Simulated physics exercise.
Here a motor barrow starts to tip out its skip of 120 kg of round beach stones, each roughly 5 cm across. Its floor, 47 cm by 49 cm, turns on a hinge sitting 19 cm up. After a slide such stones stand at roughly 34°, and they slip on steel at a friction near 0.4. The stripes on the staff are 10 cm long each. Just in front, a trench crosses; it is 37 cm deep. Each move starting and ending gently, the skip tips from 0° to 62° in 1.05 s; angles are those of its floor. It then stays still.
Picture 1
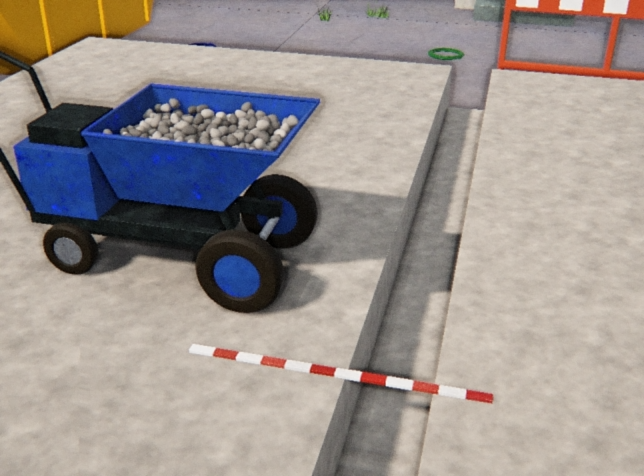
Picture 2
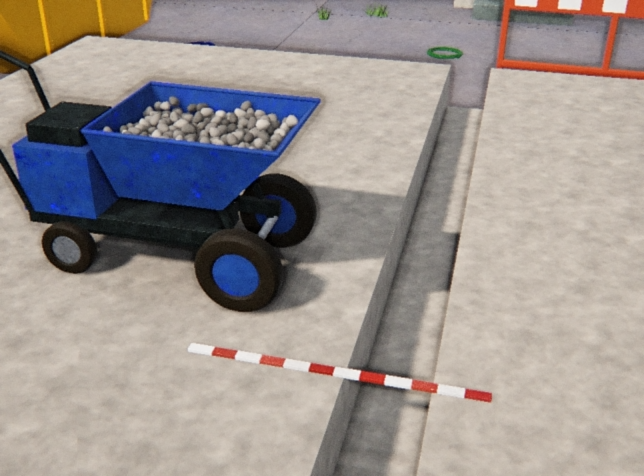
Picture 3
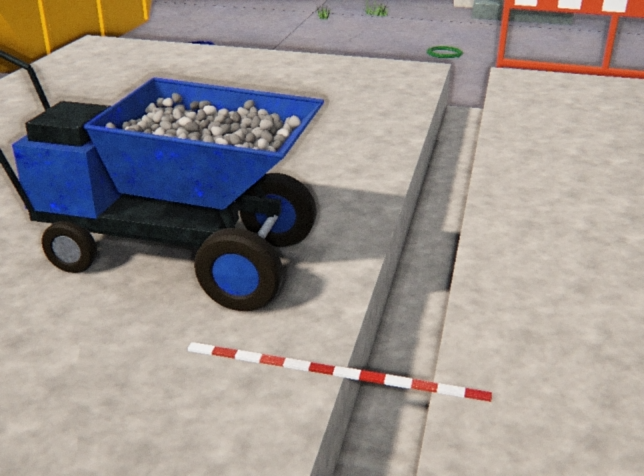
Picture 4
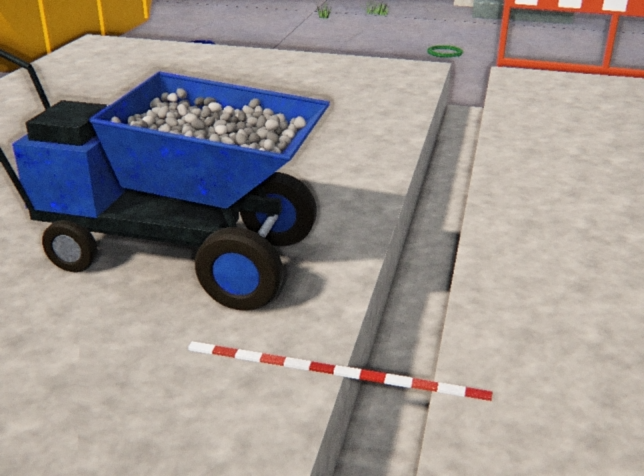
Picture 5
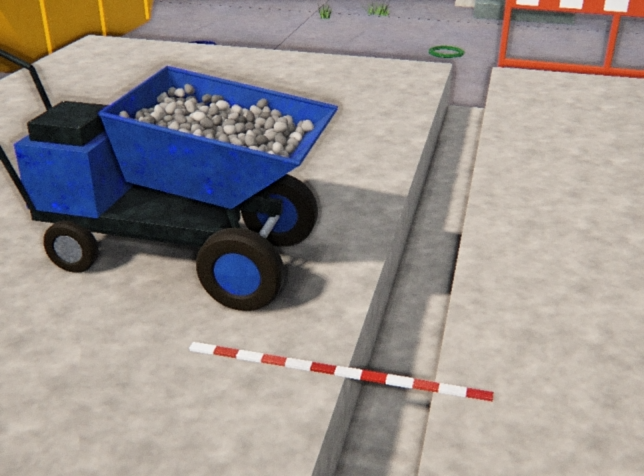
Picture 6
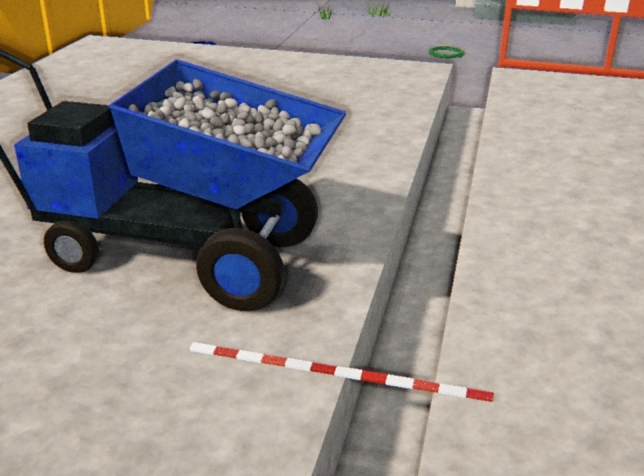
On a pale paved surface beside a narrow trench, a blue motor barrow loaded with round grey stones stands still behind a red-and-white striped staff, while its skip slowly tilts toward the right, its rear end rising slightly.
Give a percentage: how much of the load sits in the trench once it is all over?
68 %.
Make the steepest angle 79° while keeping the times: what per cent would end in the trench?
About 80%.
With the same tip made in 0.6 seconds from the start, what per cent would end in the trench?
In that case some 50 per cent.
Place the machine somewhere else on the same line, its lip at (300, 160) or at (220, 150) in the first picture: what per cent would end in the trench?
Roughly 50 percent for the first, and 90 percent for the second.
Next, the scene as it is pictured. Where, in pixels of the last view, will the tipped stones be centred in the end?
In the last view, about (430, 345).
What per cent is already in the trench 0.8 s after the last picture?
By then, around 25 percent.
Then, 0.5 s after the last picture the floor is at 52°, 100 % in the skip; the foremost stones are at (374, 214).
Then, 0.8 s after the last picture the floor is at 62°, 74 % in the skip, 23 % in the trench, 3 % past the trench; the foremost stones are at (467, 316).
Then, 1.2 s after the last picture the floor is at 62°, 35 % in the skip, 35 % in the trench, 30 % past the trench; the foremost stones are at (588, 326).
Then, 3.2 s after the last picture the floor is at 62°, 0 % in the skip, 68 % in the trench, 32 % past the trench; the foremost stones are past the picture's edge.
